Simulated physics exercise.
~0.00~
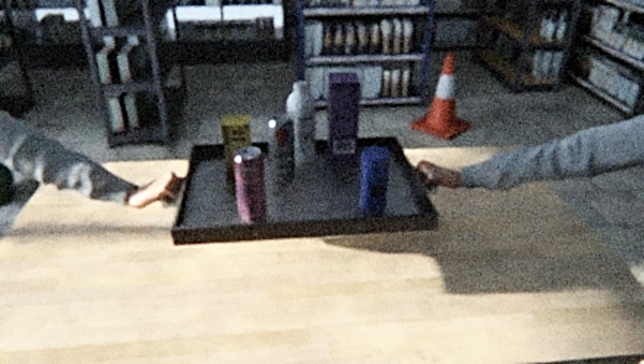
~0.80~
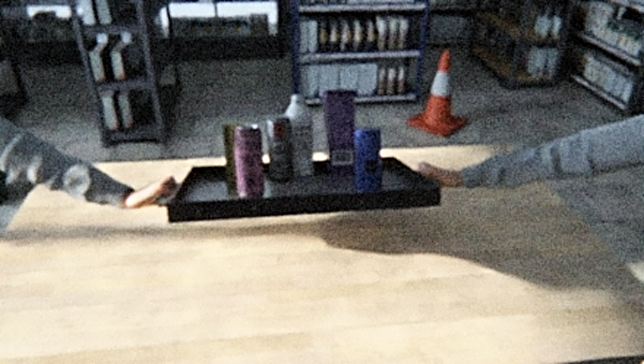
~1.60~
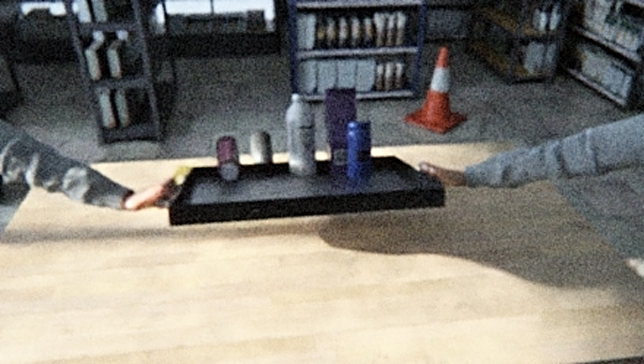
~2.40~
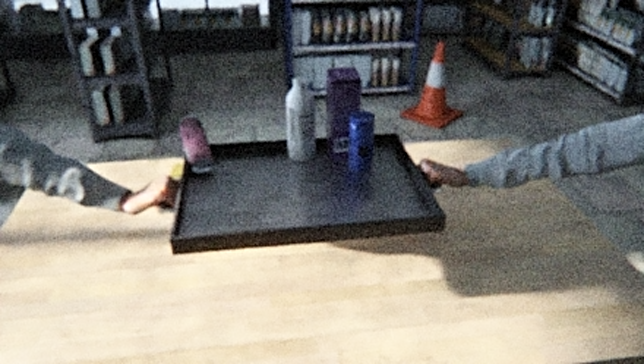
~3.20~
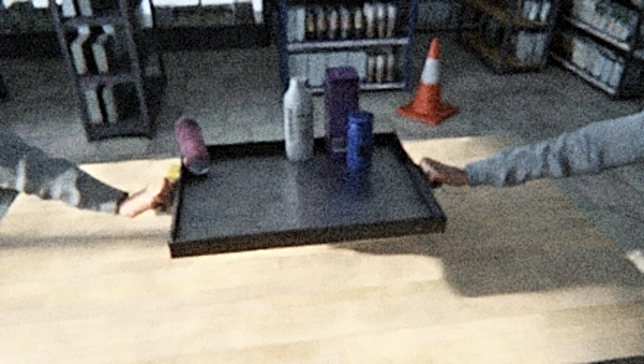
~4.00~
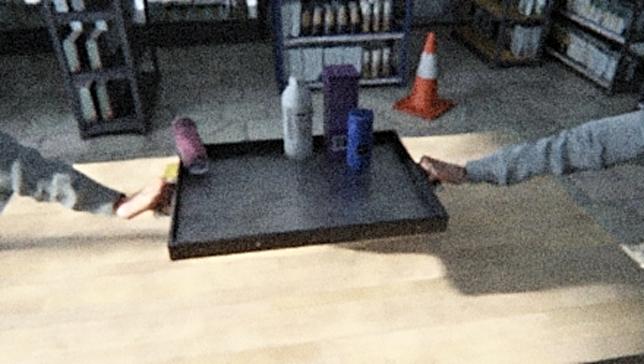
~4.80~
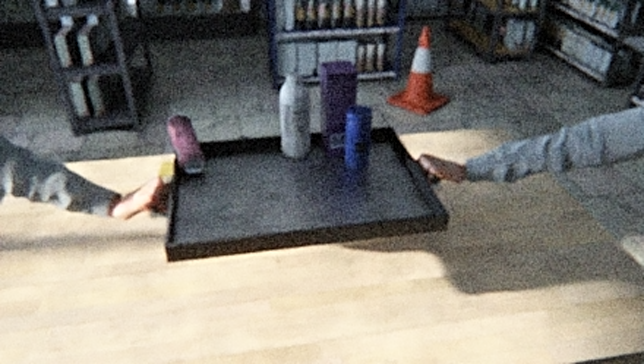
In a shelf-lined room, two hands tip a loaded tray away and level it, toppling the pink can while bottle and purple carton stand.
